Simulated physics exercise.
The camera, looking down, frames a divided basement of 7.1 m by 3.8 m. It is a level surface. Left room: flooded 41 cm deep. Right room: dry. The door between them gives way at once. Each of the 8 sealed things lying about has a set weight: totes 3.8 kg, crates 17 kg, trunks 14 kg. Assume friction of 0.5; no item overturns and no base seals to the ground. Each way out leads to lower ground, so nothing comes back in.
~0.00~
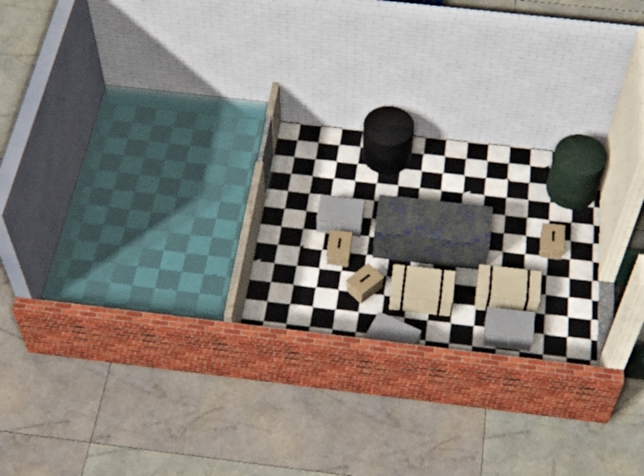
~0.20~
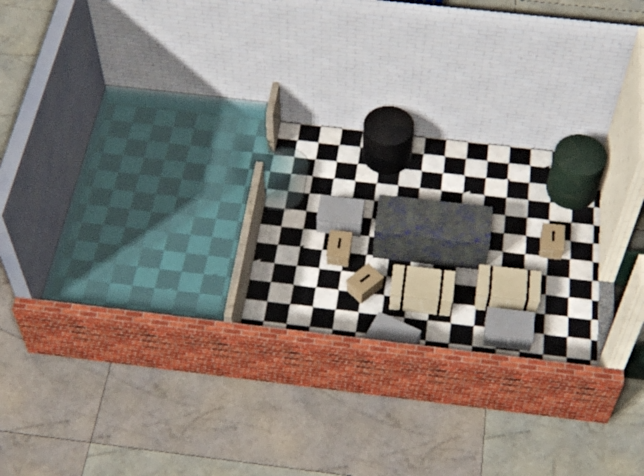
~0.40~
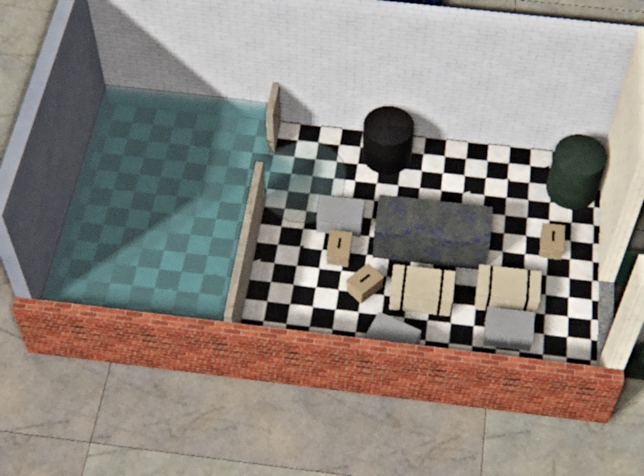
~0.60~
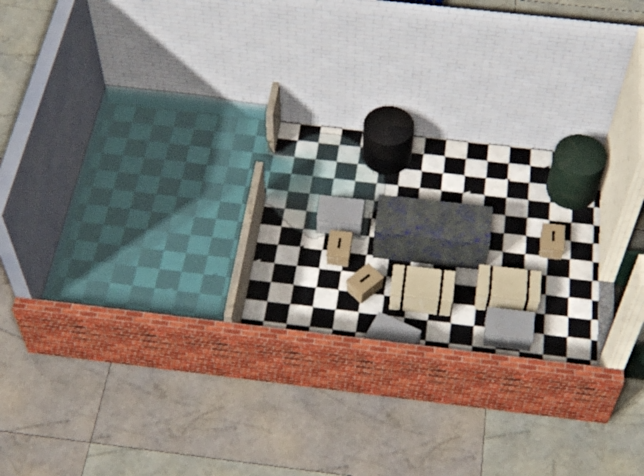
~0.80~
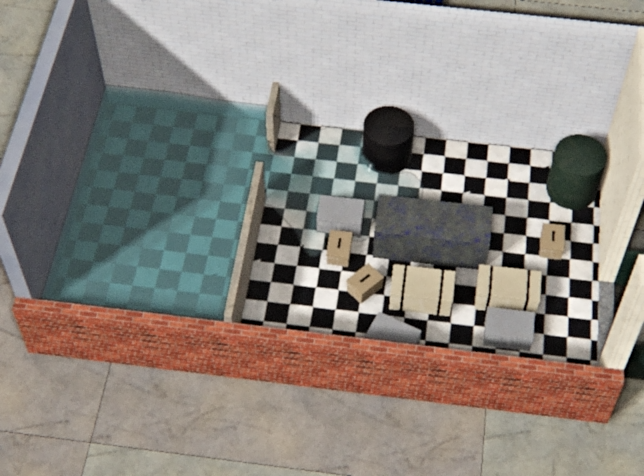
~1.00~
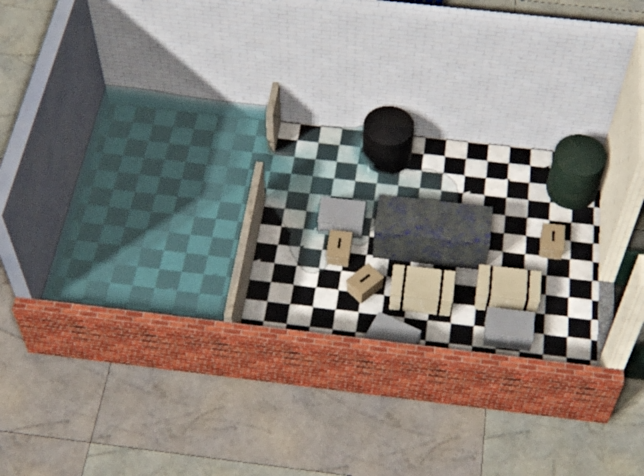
A pool of teal water filled the left room until a section of the dividing wall opened, and then it spread gradually across the checkered floor on the right, while the furniture barely moved.
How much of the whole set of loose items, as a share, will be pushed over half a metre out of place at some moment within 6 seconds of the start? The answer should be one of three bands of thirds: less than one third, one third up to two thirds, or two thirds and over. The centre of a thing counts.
It falls in the band one third up to two thirds.
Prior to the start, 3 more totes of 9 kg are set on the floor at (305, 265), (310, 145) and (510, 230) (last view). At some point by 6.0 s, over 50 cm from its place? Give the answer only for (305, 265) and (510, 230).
First smaller, then greater.
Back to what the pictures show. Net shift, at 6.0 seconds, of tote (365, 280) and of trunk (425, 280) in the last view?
The shifts read 120 cm and 0 cm, in that sequence.
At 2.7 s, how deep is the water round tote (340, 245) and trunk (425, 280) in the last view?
4 and 1 cm.
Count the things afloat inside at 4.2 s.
Count at that moment: 1.
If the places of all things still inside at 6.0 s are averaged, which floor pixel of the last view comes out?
Mean position: Approximately (411, 330).
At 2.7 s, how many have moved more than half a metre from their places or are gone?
3.
After 1.4 s 0 of 8 are over 50 cm from their spots; 0 afloat.
After 2.7 s 3 of 8 are over 50 cm from their spots; 0 afloat.
After 4.2 s 4 of 8 are over 50 cm from their spots; 1 afloat.
After 6.0 s 4 of 8 are over 50 cm from their spots, and 4 have been at some point; 6 afloat.
